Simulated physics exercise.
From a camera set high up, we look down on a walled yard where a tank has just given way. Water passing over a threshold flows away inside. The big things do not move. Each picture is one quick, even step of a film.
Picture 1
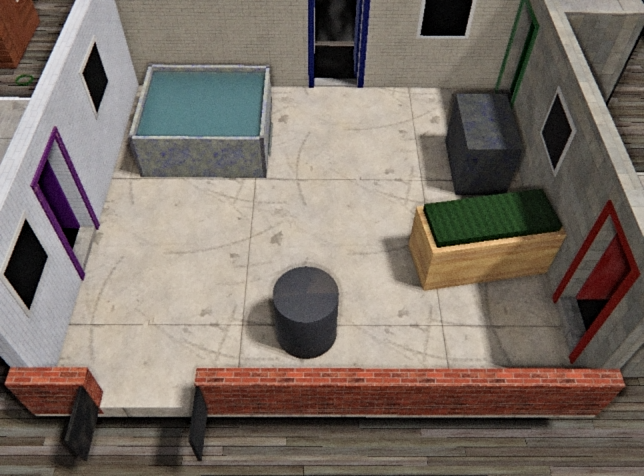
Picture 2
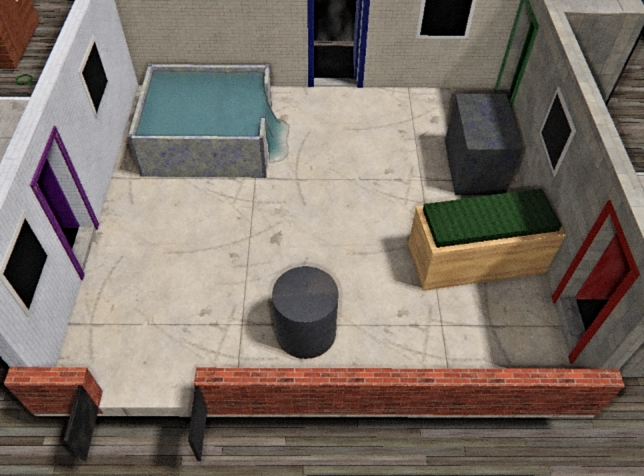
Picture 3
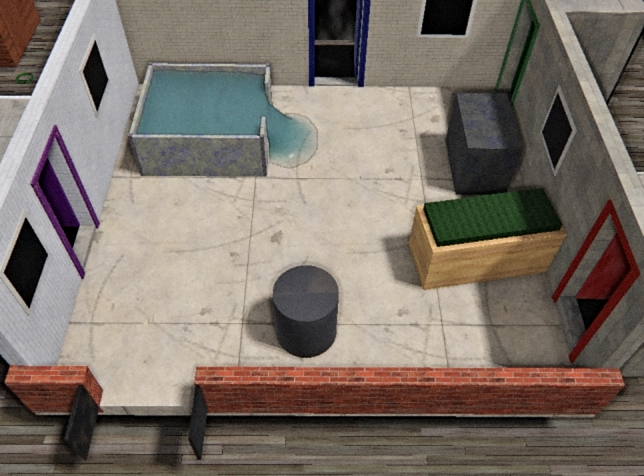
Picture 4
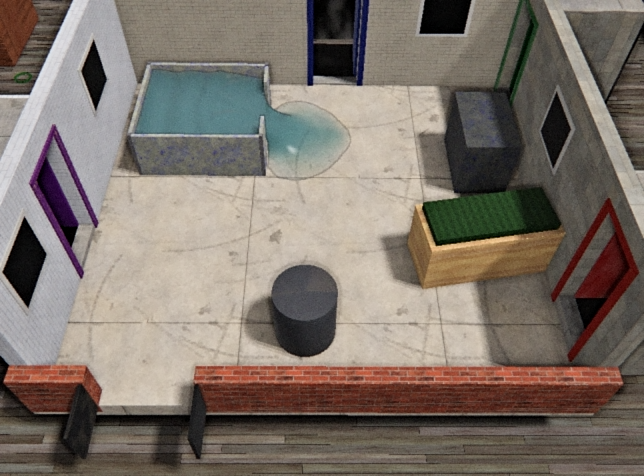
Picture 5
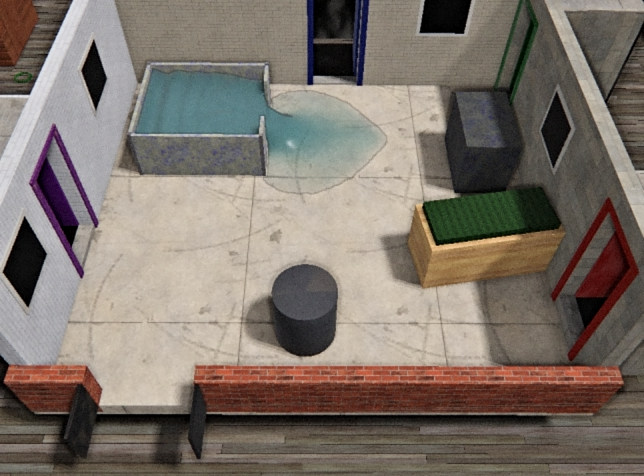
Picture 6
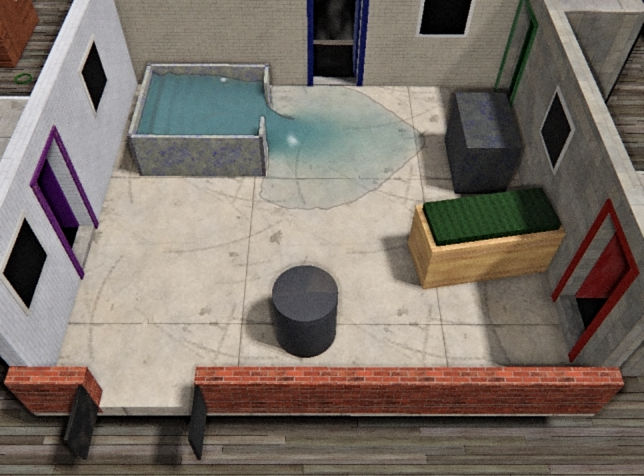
Water pours from the right side of a tank and spreads rightward across the yard floor.
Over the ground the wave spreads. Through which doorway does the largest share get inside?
The green doorway.
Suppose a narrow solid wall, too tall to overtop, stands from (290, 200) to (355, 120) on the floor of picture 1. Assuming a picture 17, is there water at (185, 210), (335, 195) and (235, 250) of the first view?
One by one: Submerged, unwetted, submerged.
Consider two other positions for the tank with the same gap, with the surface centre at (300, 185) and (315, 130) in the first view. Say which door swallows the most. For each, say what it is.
Taking them in turn, I'd say the door marked blue and then the door marked green.
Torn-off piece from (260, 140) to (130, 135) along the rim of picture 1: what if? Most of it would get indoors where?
Most of it gets in at the door marked purple.
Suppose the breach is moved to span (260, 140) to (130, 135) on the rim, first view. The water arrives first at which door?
First comes the purple-painted one.
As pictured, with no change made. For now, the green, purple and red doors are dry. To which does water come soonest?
First comes the green door.
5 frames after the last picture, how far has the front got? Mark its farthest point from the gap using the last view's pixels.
Farthest reach: (498, 99).
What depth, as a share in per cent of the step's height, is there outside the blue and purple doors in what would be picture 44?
Near 190 and 0 in a hundred.
A moment on, water covers 35 % of the floor; green door wet at the sill, nothing in, blue door a trickle in, purple door not reached, red door not reached.
Next, water covers 40 % of the floor; green door some in, blue door some in, purple door not reached, red door not reached.
Then, water covers 45 % of the floor; green door a lot in, blue door a lot in, purple door not reached, red door wet at the sill, nothing in.
Later, water covers 60 % of the floor; green door a lot in, blue door a lot in, purple door not reached, red door wet at the sill, nothing in.
In the end, water covers 95 % of the floor; green door a lot in, blue door a lot in, purple door wet at the sill, nothing in, red door wet at the sill, nothing in; the green door has let in the most.
